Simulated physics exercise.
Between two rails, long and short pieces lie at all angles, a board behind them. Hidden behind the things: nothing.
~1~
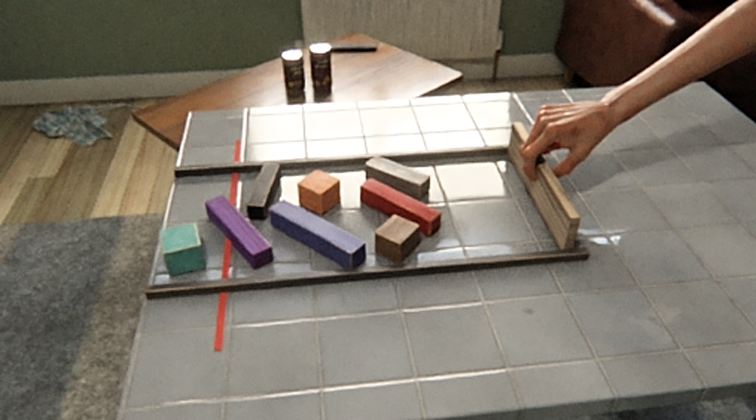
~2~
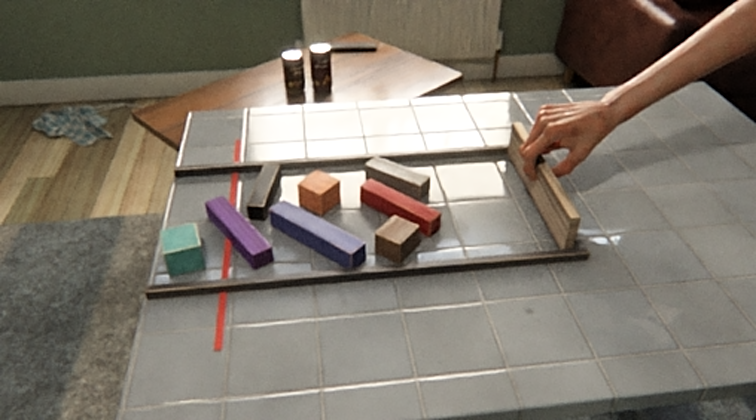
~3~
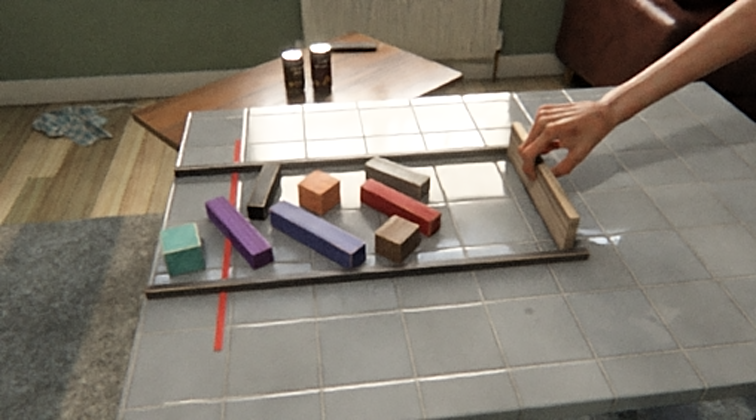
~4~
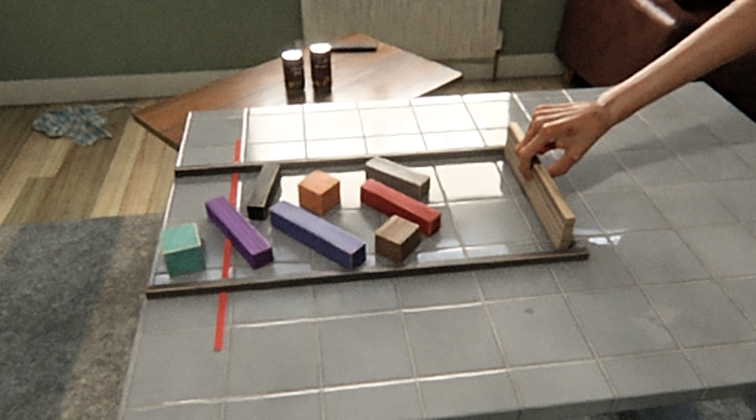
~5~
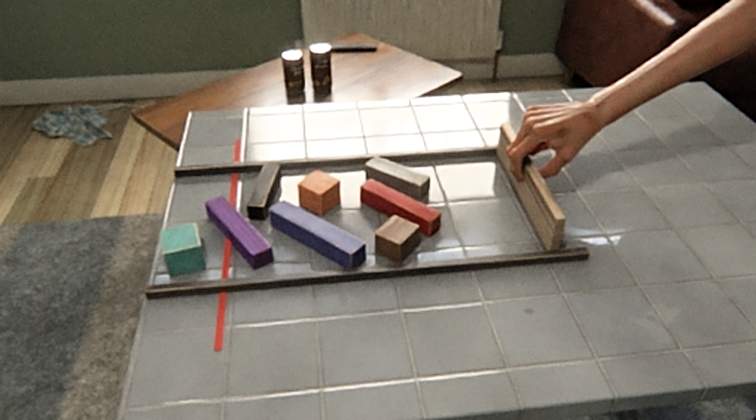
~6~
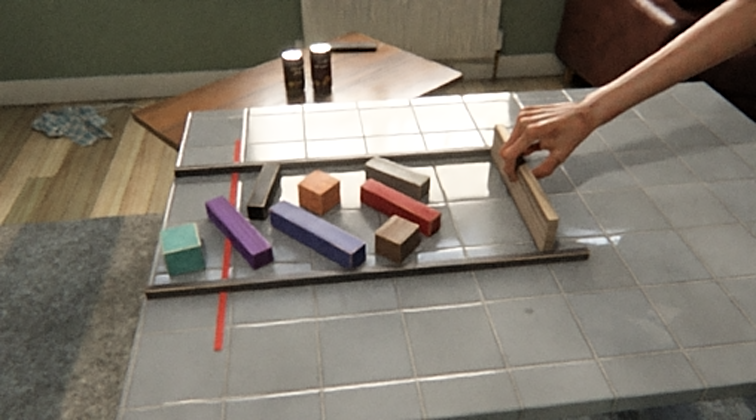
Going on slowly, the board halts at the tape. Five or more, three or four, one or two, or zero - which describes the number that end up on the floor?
Watch it: Hardly any - one or two - go plunging down.
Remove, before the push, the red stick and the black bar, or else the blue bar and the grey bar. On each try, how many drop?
Result: 2 in the first case, with 1 in the second.
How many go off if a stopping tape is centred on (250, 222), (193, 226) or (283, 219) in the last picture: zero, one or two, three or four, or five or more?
Counts as listed: Just one or two / 5 or more / not one.
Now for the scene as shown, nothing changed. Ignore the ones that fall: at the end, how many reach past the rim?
Count: 3.
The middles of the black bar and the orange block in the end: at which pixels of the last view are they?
First object: (178, 187); second object: (170, 205).
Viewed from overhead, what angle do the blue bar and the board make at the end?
Close to 25°.
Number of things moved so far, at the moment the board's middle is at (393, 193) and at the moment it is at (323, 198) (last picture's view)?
The count reaches 3 first and 7 second.
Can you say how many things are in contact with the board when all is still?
Looks like 3 of them, all told.
A little later, none off yet; turquoise block at rest near (182, 249); purple stick at rest near (238, 230); black bar at rest near (265, 191).
When it is over, the number that fall off is one or two; down, purple stick and turquoise block.
